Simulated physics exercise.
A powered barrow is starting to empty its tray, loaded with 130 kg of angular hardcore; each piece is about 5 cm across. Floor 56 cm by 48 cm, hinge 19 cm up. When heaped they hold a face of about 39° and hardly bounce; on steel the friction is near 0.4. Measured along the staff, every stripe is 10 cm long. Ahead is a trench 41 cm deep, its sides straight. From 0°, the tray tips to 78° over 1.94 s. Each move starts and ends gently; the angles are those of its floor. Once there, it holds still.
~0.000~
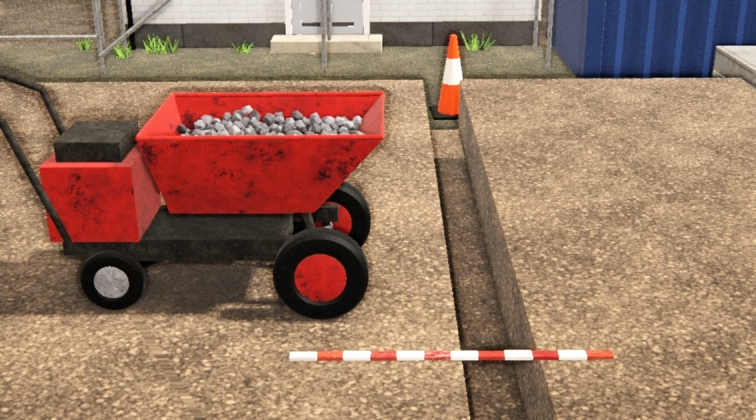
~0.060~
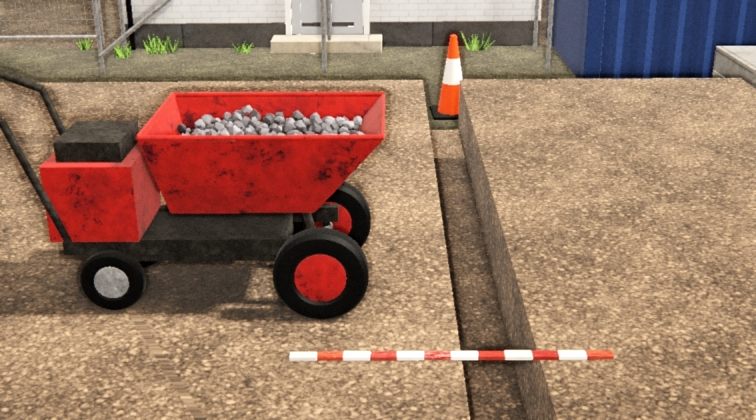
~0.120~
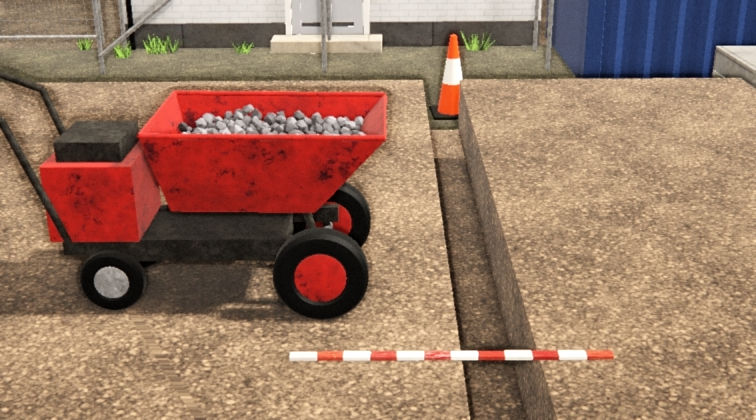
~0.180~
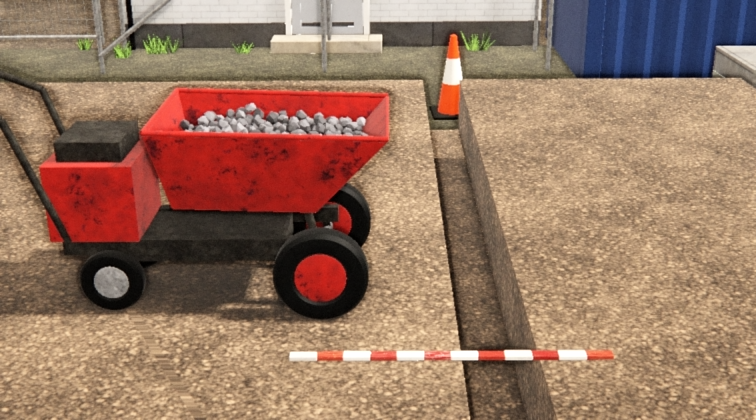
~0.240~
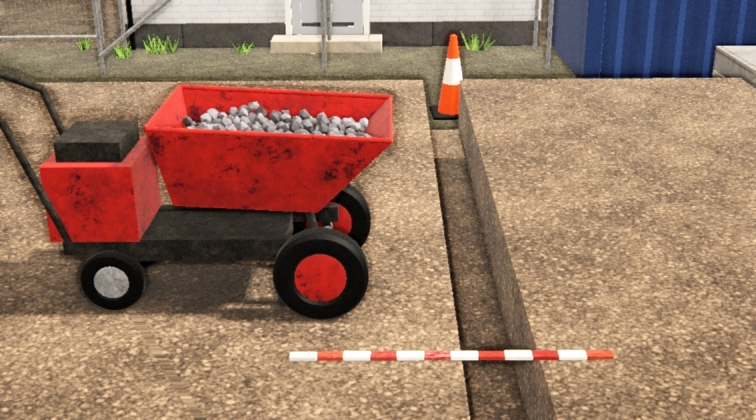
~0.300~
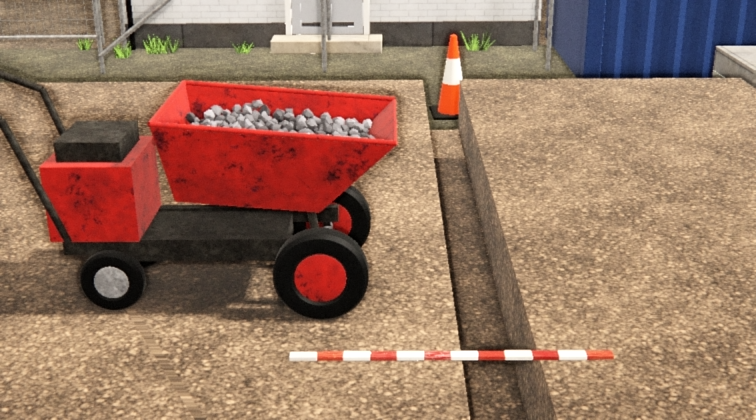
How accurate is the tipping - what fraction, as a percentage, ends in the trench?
Close to 88 in every hundred.
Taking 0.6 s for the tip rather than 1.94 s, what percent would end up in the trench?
55 per cent.
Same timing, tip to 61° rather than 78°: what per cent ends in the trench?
Then about 40 per cent.
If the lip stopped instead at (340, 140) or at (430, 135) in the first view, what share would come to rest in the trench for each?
From the first spot near 85, from the second near 5 per cent.
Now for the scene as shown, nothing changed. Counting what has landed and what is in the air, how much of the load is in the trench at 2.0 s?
45 per cent, give or take.
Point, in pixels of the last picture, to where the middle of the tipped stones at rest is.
Roughly at pixel (491, 342).
After 1.5 s the floor is at 66°; 100 % in the tray; the foremost stones are at (477, 239).
After 2.0 s the floor is at 78°; 46 % in the tray, 45 % in the trench, 9 % past the trench; the foremost stones are at (574, 282).
After 2.4 s the floor is at 78°; 15 % in the tray, 73 % in the trench, 12 % past the trench; the foremost stones are at (603, 285).
After 4.3 s the floor is at 78°; 0 % in the tray, 88 % in the trench, 12 % past the trench; the foremost stones are at (603, 285).
